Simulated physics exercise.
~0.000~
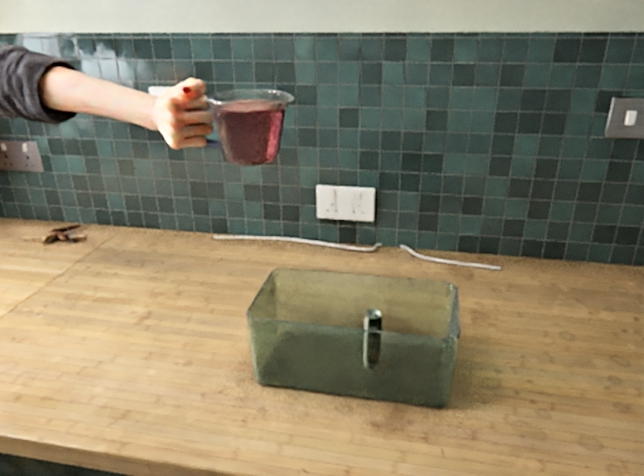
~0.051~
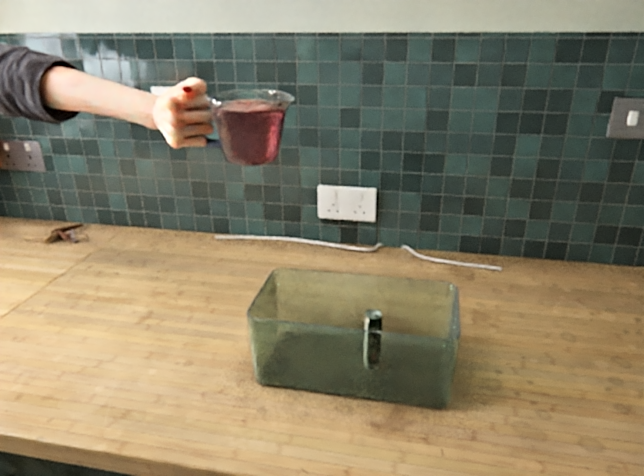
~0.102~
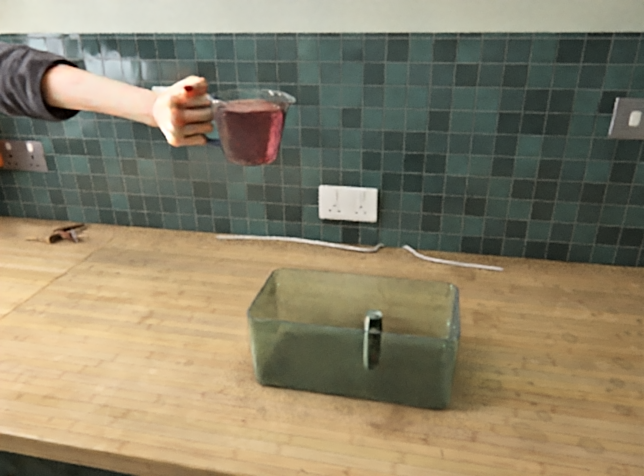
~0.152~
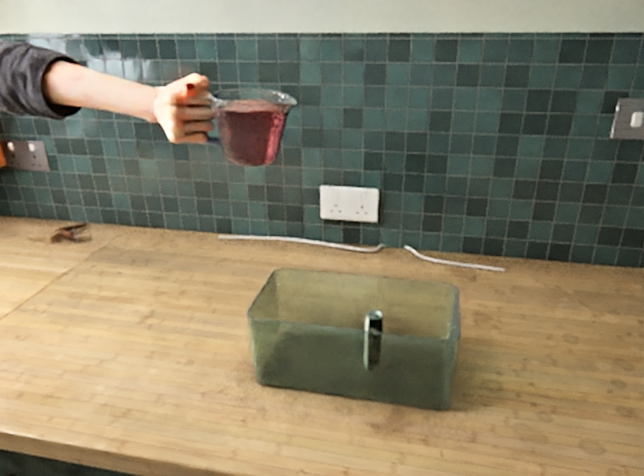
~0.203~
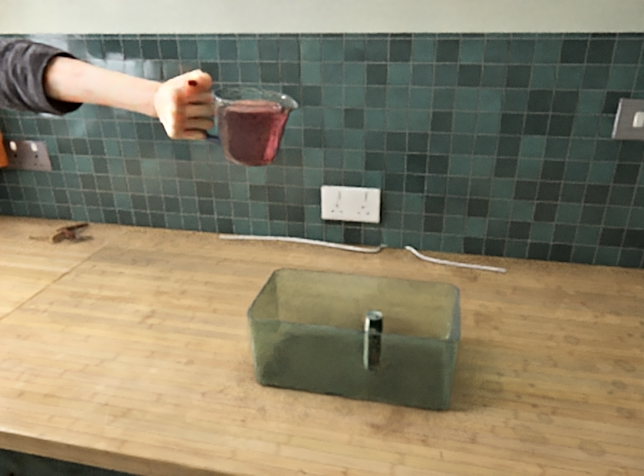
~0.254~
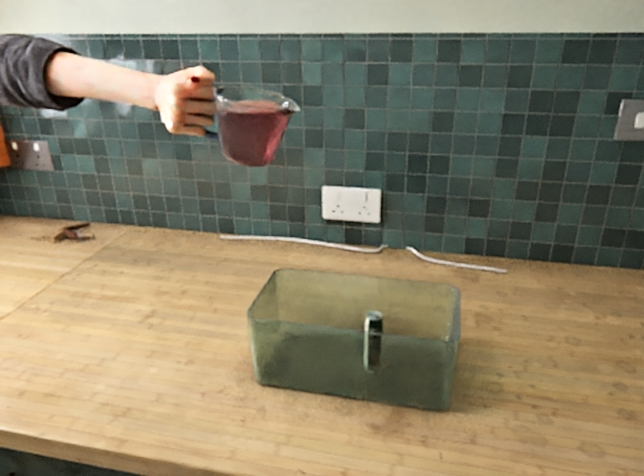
At the start, a hand reaching in from the left holds a clear jug of pinkish-red liquid level above a greenish glass basin on a wooden worktop, a small upright object inside it. The hand then slowly tilts the jug slightly to the right, while the basin and object stay still.
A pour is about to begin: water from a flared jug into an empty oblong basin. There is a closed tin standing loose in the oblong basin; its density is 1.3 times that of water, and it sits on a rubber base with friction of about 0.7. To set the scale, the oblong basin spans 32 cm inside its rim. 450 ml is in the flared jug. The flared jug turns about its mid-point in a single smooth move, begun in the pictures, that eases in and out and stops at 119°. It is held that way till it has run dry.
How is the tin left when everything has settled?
I reckon it can't hold on.
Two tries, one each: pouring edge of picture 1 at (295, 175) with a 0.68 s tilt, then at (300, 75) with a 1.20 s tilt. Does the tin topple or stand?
Run one: It does not tip. Run two: It tumbles.
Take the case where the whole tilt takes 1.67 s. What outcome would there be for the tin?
Holds steady.
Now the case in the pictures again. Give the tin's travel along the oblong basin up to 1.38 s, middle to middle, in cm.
Centre to centre, close to 7 cm.
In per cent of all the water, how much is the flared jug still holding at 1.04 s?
Close to 3 percent of the total.
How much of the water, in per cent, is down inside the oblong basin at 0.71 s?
I reckon close to 7 percent of it.
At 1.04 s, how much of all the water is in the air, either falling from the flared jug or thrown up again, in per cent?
About 22 per cent.
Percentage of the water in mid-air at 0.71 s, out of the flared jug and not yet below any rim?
About 36 per cent.
After 0.71 s the tilt is 71° and 58 per cent is still to pour; the tin stands where it began.
After 1.04 s the tilt is 110° and 3 per cent is still to pour; the tin lies on its side.
After 1.38 s the tilt is 119° and 0 per cent is still to pour; the tin lies on its side.
After 1.76 s the tilt is 119° and 0 per cent is still to pour; the tin lies on its side.
In the end the tin lies on its side.
